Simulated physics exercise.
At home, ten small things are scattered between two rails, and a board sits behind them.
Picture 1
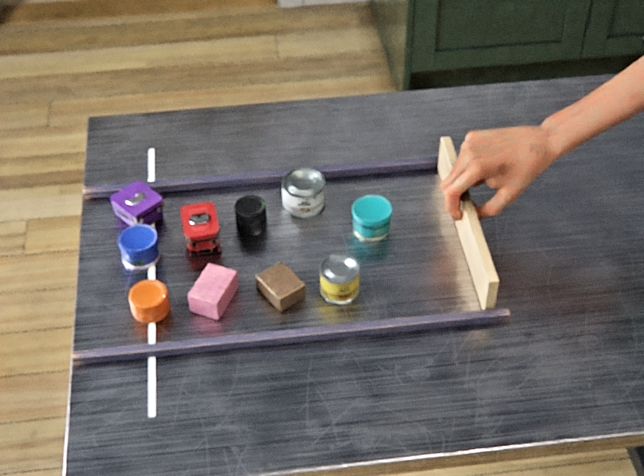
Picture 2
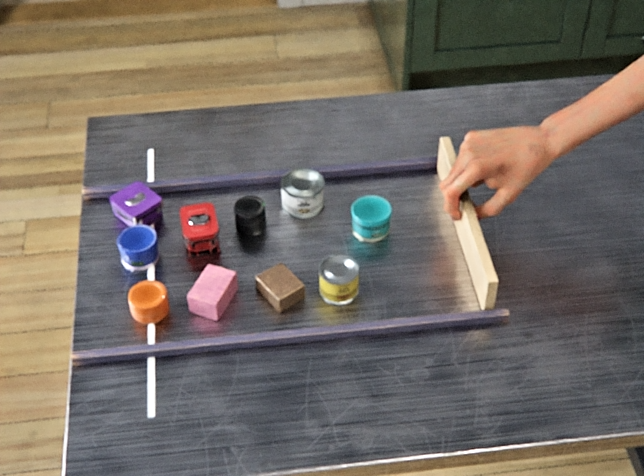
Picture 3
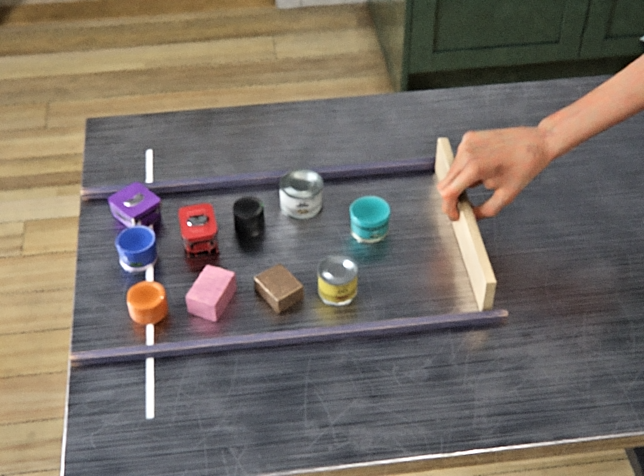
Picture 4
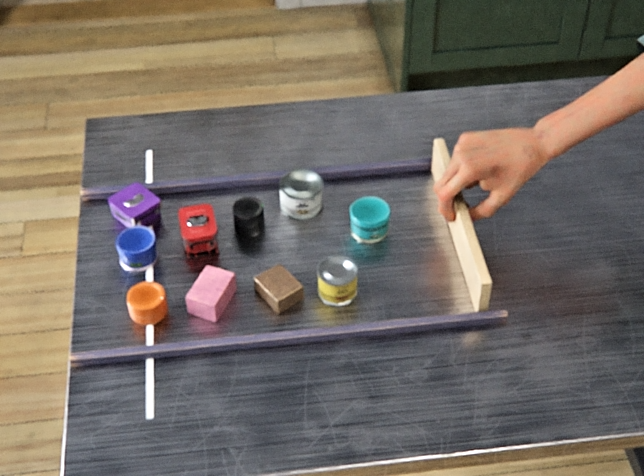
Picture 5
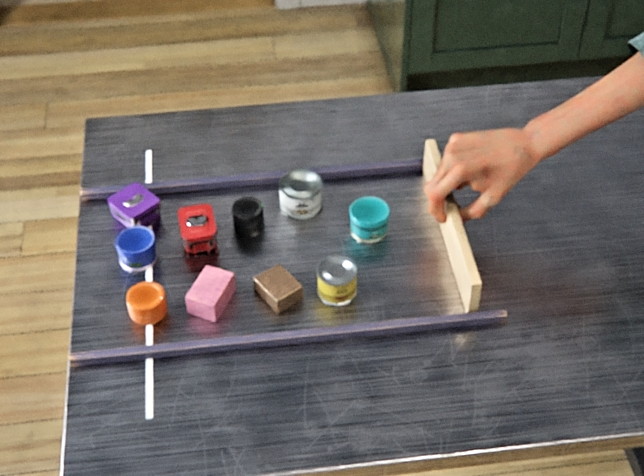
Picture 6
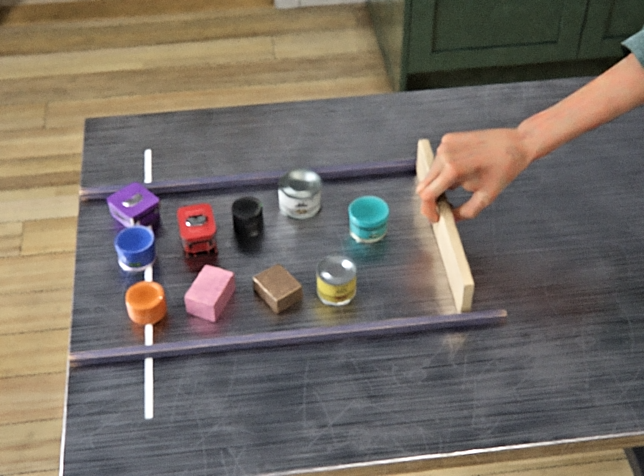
The clip opens on a hand gripping a wooden board at the right of several small, colourful containers and blocks between two rails on a dark tabletop. The hand barely moves at first, then slides the board a short way left, while the objects stay practically still, with a gap remaining before the board.
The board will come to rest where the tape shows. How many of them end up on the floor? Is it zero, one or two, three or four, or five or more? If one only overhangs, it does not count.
It is three or four.
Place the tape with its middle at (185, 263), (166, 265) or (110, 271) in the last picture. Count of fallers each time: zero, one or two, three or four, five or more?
Taking the places one by one, it comes to either one or two; either one or two; more than four.
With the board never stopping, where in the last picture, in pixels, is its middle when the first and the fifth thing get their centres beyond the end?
About (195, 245), then (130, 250).
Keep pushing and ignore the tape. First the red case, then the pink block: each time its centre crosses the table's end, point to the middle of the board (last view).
At (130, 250) for the red case; at (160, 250) for the pink block.
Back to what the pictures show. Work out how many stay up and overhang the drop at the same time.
The number overhanging is 2.
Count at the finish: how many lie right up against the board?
The count in contact is 3.
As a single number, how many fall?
The figure is 3, exactly.
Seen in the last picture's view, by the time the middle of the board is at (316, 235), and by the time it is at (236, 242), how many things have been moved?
Counting first: 4, next 9.
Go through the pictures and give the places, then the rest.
Purple case (138, 207); blue pot (140, 247); orange lid (150, 302); board (466, 220); tape (152, 266), in the first picture.
Blue pot (139, 247); pink block (213, 292), in the second picture.
Orange lid (148, 303); turquoise tin (370, 219), in the third picture.
Purple case (136, 209); board (459, 222), in the fourth picture.
Blue pot (137, 249); white pot (301, 194), in the fifth picture.
Purple case (135, 209); blue pot (136, 248); orange lid (146, 303); board (443, 223); tape (149, 267), in the sixth picture.
A little later, none off yet; purple case at rest near (135, 209); blue pot at rest near (136, 248); orange lid at rest near (146, 303).
Next, none off yet; purple case at rest near (135, 209); blue pot moving near (130, 252); orange lid shifted about its own width near (116, 306).
When it is over, the number that fall off is three or four; down, pink block, orange lid and blue pot.
